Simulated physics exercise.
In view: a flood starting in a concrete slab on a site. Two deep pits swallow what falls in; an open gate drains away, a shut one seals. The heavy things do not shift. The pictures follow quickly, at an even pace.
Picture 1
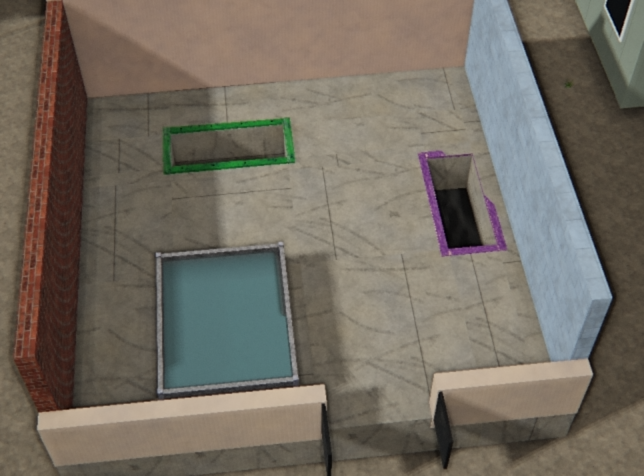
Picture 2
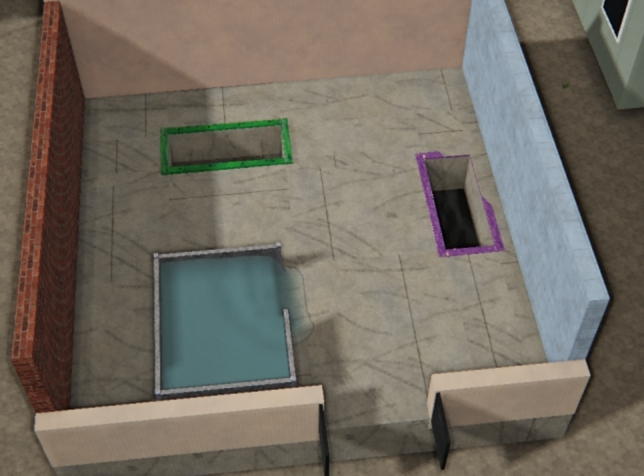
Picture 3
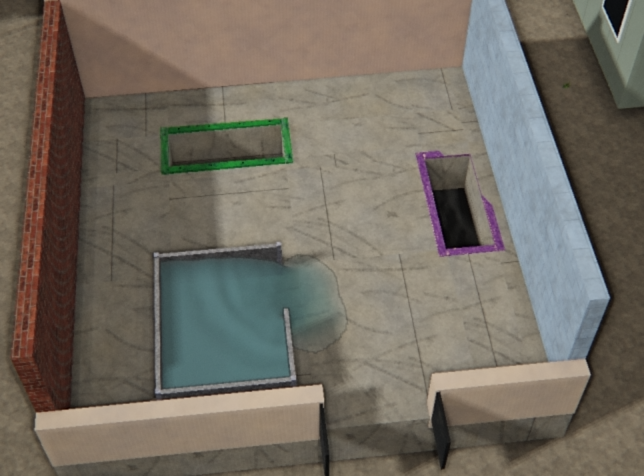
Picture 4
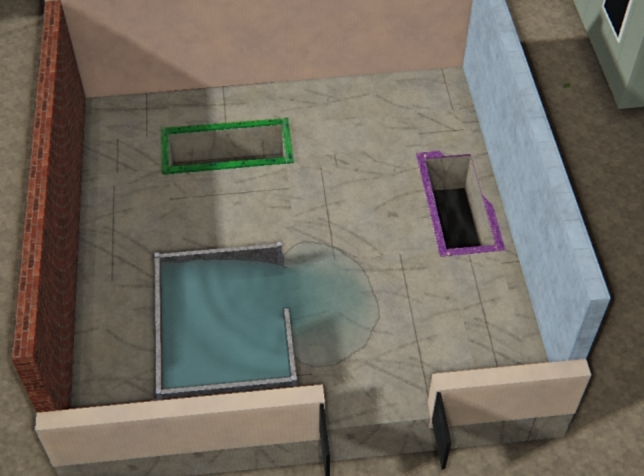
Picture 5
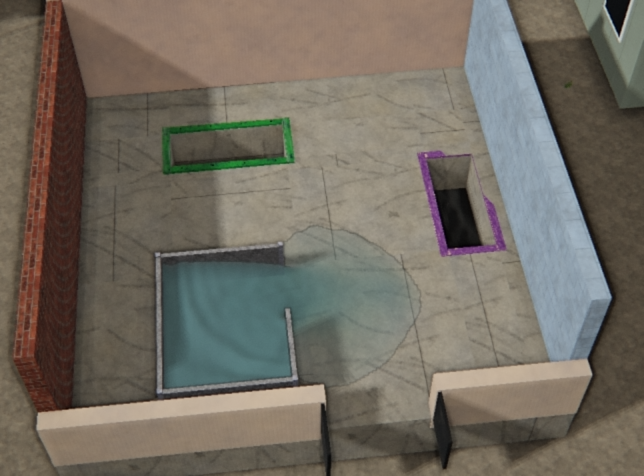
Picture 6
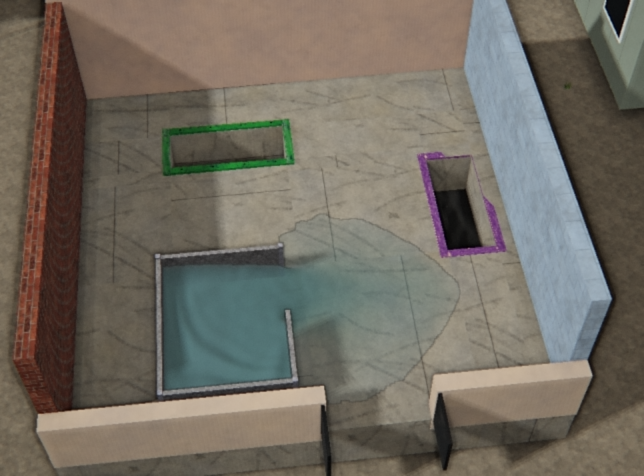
Blue-green water sits still in a square tank on a walled concrete slab, near a green-edged pit and a purple-edged one. A gap opens in the tank's right side and water pours out through it, spreading rightward across the floor in a widening, rounded sheet that nears the purple-edged pit.
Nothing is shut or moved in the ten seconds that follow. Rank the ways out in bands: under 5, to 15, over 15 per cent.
In the end: The gate takes from 5 to 15 %; the purple pit takes above 15 %; the green pit takes not even 5 %.
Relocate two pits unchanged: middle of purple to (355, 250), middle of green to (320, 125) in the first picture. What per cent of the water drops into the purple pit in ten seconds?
In per cent: Purple 60.
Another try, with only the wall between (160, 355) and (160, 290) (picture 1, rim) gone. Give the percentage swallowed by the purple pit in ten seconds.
Per cent: Purple 6.
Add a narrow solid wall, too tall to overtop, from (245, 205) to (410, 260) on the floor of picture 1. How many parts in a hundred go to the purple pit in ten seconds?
Per cent: Purple 30.
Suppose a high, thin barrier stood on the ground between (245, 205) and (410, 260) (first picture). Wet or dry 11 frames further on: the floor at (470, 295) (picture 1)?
Answer: Under water.
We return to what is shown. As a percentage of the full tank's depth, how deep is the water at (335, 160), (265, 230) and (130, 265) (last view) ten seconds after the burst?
In turn 4, 2 and 0 in a hundred.
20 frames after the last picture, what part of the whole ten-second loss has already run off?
Roughly 35 per cent.
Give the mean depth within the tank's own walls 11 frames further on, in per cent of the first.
Close to 54 %.
A moment on, water covers 30 % of the floor; the gate 0 %, the purple pit 2 %, the green pit 0 %.
Next, water covers 35 % of the floor; the gate 1 %, the purple pit 8 %, the green pit 0 %.
Then, water covers 40 % of the floor; the gate 1 %, the purple pit 18 %, the green pit 0 %.
Later, water covers 50 % of the floor; the gate 4 %, the purple pit 32 %, the green pit 0 %.
In the end, water covers 65 % of the floor; the gate 8 %, the purple pit 44 %, the green pit 0 %.
